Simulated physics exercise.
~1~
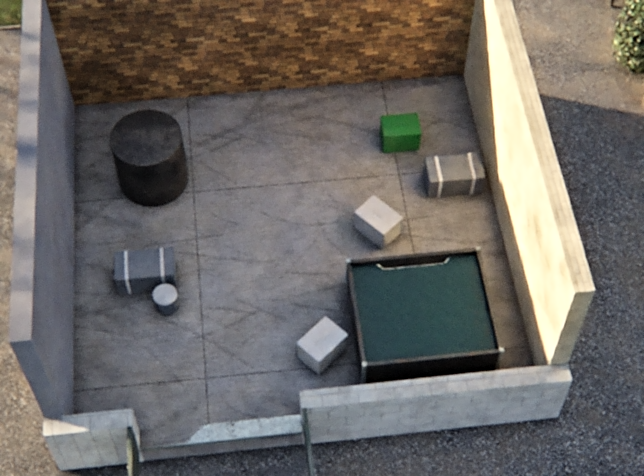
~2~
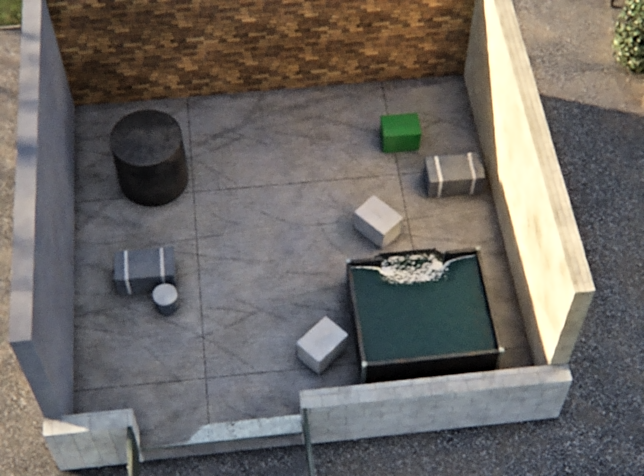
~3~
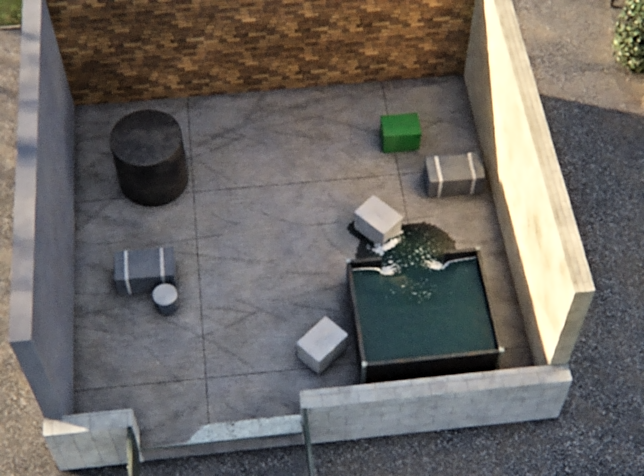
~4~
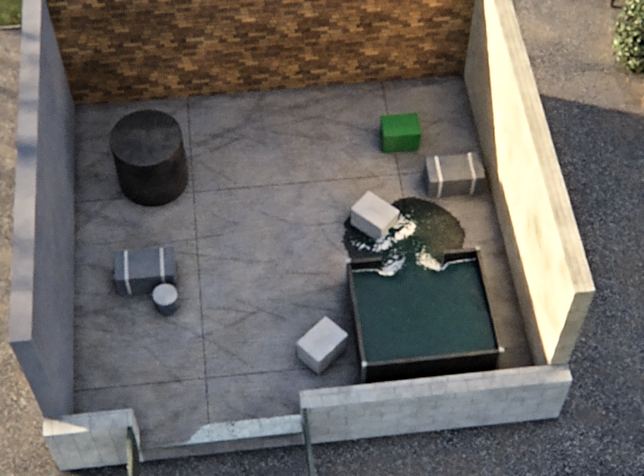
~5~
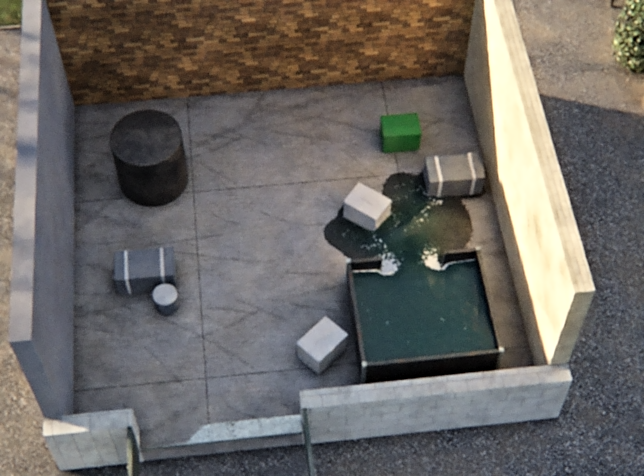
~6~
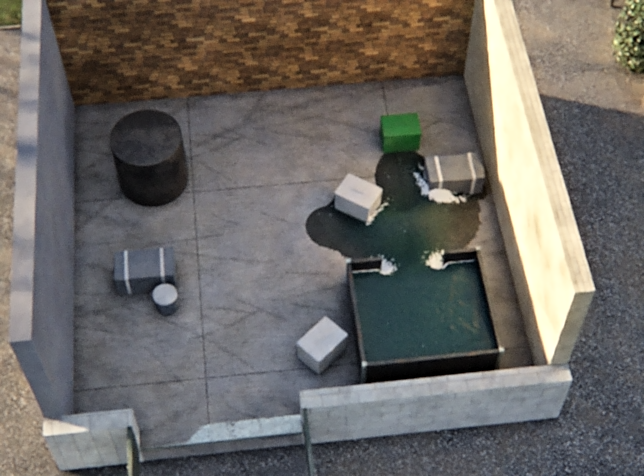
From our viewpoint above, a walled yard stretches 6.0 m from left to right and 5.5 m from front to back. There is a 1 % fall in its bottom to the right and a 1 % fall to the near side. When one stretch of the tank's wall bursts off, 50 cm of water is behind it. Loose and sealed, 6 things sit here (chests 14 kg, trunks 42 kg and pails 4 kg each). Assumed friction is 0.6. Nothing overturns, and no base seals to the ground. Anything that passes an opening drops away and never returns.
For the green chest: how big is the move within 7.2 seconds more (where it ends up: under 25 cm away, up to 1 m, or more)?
I'm guessing it covers a long distance.
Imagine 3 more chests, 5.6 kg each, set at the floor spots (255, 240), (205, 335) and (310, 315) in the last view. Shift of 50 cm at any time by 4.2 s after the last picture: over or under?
Answers, first to last: Not exceeding, not exceeding, not exceeding.
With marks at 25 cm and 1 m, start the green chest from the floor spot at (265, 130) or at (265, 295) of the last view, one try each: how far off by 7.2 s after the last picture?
From the first place it shuffles over a little; from the second it is barely disturbed.
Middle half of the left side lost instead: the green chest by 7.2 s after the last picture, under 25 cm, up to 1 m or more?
Outcome for the green chest: It remains nearly still.
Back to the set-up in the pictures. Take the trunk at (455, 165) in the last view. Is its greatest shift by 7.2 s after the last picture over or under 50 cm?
It went too far.
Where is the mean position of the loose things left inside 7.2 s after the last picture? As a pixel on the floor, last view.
They're centred close to (263, 206).
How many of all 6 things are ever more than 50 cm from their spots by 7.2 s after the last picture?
I make it 3.
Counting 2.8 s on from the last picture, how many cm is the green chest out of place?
I'd guess some 100 cm by then.
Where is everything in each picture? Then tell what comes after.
The first picture shows the green chest at (401, 124), on the bottom; water covers 2.6 m2; 0 of 6 have shifted.
The second picture shows the green chest at (401, 124) rests on the ground; water covers 3.1 m2; 0 of 6 have shifted.
The third picture shows the green chest at (401, 124), on the bottom; water covers 3.5 m2; 0 of 6 have shifted.
The fourth picture shows the green chest at (401, 124) rests on the ground; water covers 4.1 m2; 1 of 6 have shifted.
The fifth picture shows the green chest at (401, 124), on the bottom; water covers 4.7 m2; 1 of 6 have shifted.
The sixth picture shows the green chest at (401, 124) rests on the ground; 5.5 m2 under water; 1 of 6 have shifted.
Then, 0.9 s after the last picture the green chest is near (398, 94), 0.6 m from its start, aground; 0 of 6 are out; 0 afloat.
Then, 2.8 s after the last picture the green chest is near (386, 72), 1.0 m from its start, afloat; 0 of 6 are out; 2 afloat.
Then, 4.8 s after the last picture the green chest is near (333, 79), 1.3 m from its start, afloat; 0 of 6 are out; 1 afloat.
Then, 7.2 s after the last picture the green chest is near (301, 85), 1.6 m from its start, aground; 0 of 6 are out; 0 afloat.
